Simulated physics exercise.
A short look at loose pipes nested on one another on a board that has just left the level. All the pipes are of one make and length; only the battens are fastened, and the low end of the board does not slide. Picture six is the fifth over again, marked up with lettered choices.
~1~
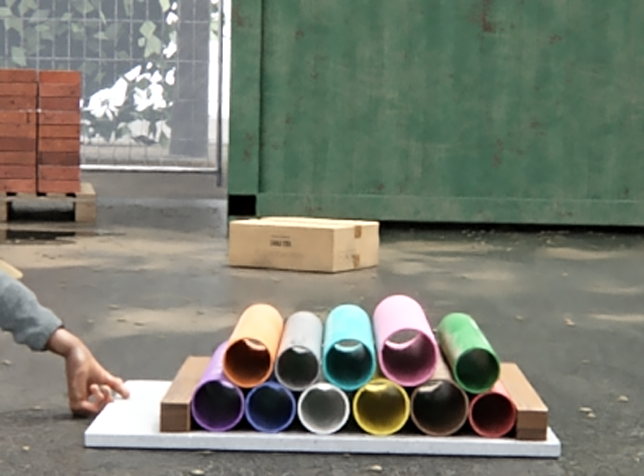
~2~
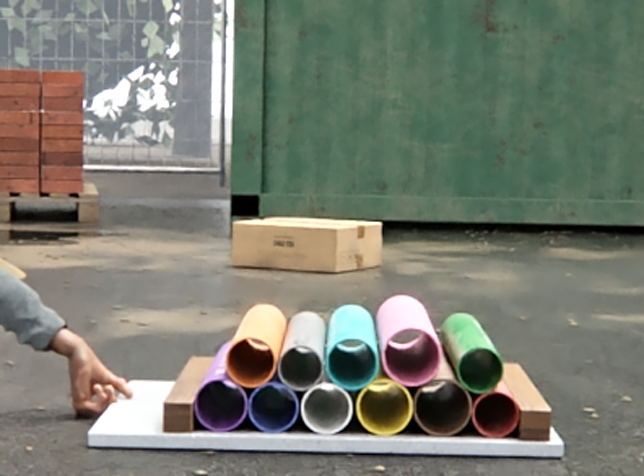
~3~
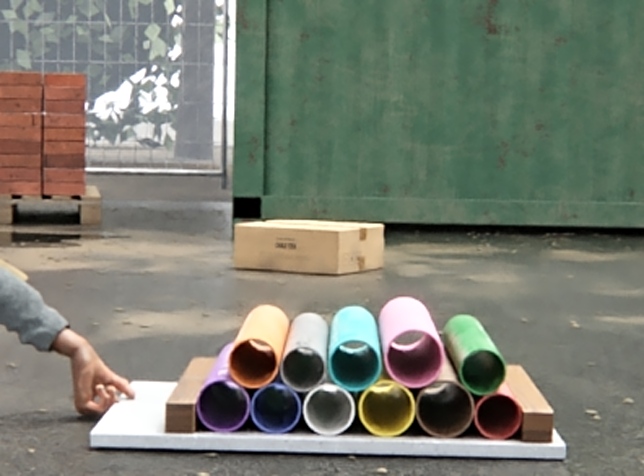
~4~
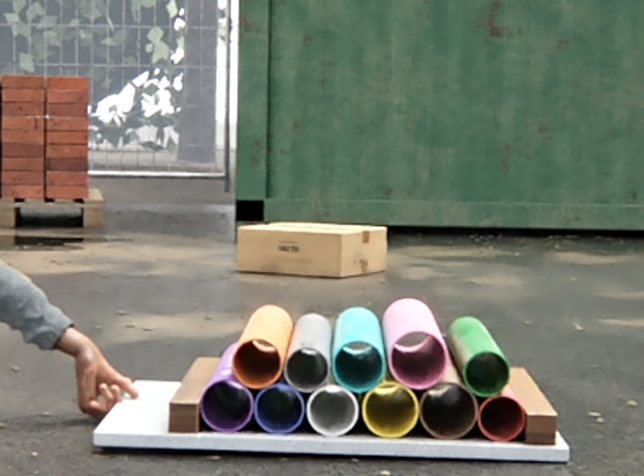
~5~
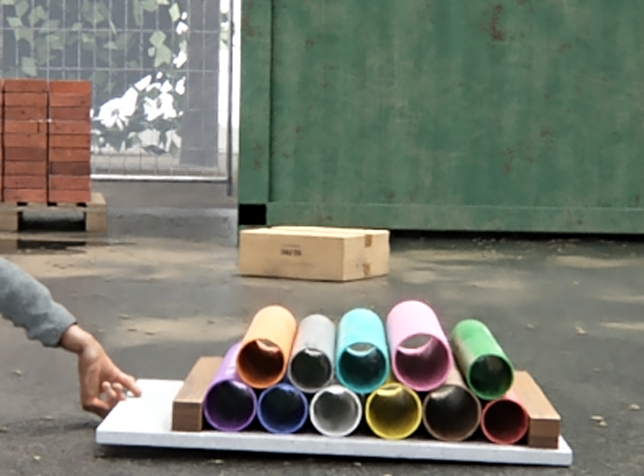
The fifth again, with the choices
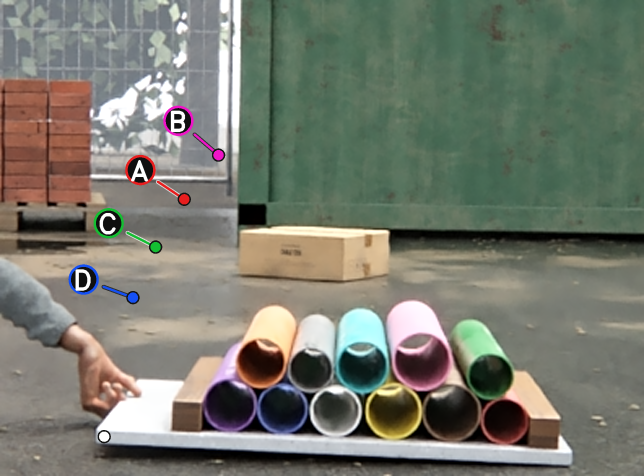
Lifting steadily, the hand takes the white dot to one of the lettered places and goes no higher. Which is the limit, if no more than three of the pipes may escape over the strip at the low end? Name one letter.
The highest mark that will do is C.
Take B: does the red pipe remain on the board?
The red pipe: Yes.
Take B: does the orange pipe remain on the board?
The orange pipe: No.
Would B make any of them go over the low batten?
Yes.
On the marked copy, A at (184, 199); B at (219, 155); C at (156, 247); D at (133, 298); the white dot at (104, 437).
Taking C. A third of the way, board at 16°.
Two thirds of the way, board at 26°.
When it is over, board at 26°, one over the low batten (green).
As for the rest, A five over the low batten; B five over the low batten; D none over the low batten.
